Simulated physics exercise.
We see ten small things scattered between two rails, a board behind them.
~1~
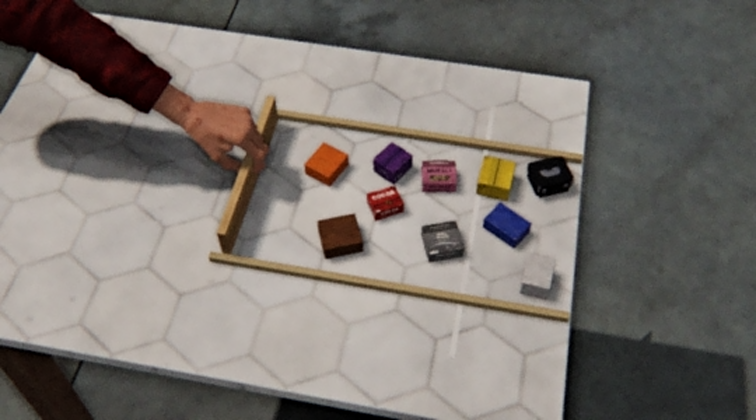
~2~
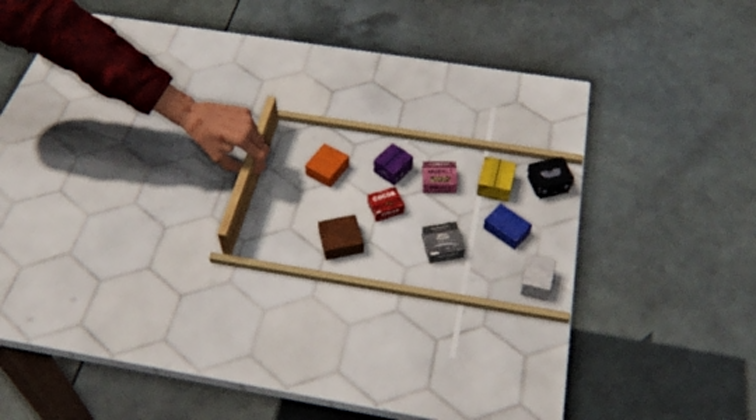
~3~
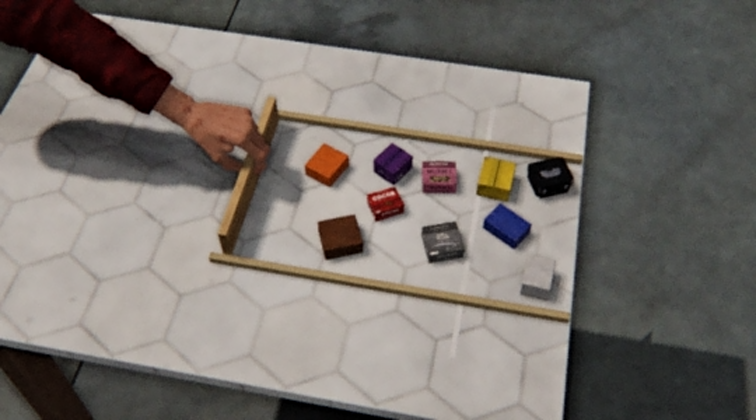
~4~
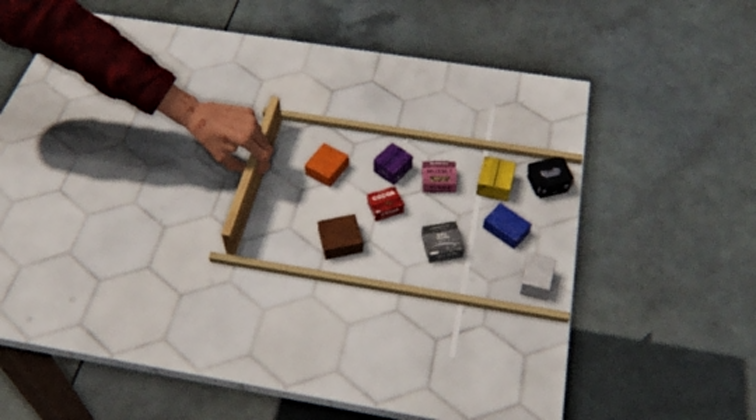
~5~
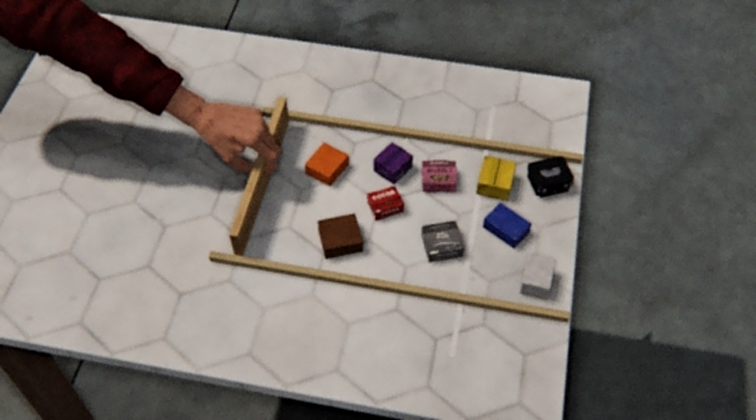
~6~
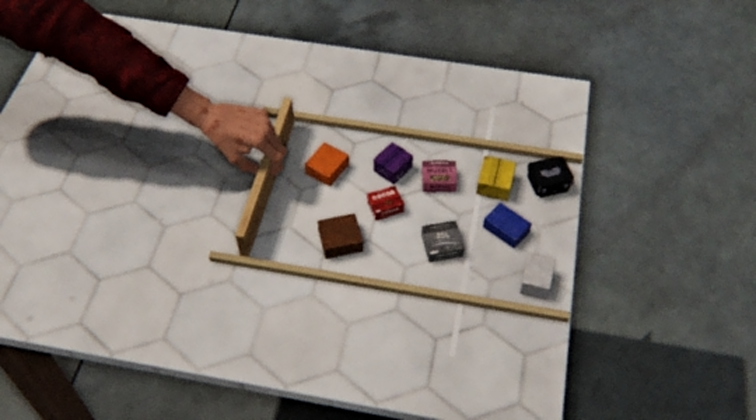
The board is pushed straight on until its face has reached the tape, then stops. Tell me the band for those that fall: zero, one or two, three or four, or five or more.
The number that fall off is one or two.
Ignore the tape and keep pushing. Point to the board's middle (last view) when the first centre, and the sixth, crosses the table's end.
Its middle is around (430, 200) and later (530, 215).
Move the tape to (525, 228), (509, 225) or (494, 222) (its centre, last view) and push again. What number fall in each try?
It would be 5, 3 and 2.
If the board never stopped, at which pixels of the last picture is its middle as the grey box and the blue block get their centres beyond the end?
About (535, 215), and (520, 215) for the other.
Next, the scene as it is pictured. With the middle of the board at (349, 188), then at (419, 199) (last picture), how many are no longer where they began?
The counts are 3 and 8.
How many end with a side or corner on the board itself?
In contact: 3.
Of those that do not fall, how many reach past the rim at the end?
That would be 1.
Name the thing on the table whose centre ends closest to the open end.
It is the yellow box.
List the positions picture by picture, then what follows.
Black case (549, 178); white block (537, 277); blue block (507, 225); board (250, 173); tape (475, 220), in the first frame.
White block (538, 278); orange block (327, 166), in the second frame.
Blue block (507, 226); board (251, 173), in the third frame.
Black case (549, 178); brown block (340, 237), in the fourth frame.
White block (538, 277); grey box (443, 241), in the fifth frame.
Black case (549, 177); white block (538, 277); blue block (507, 225); board (267, 175); tape (475, 219), in the sixth frame.
Soon after, none off yet; black case at rest near (549, 177); white block at rest near (538, 277); blue block at rest near (507, 225).
After that, none off yet; black case displaced a little near (563, 178); white block at rest near (538, 277); blue block at rest near (507, 225).
In the end, the number that fall off is one or two; gone, black case.
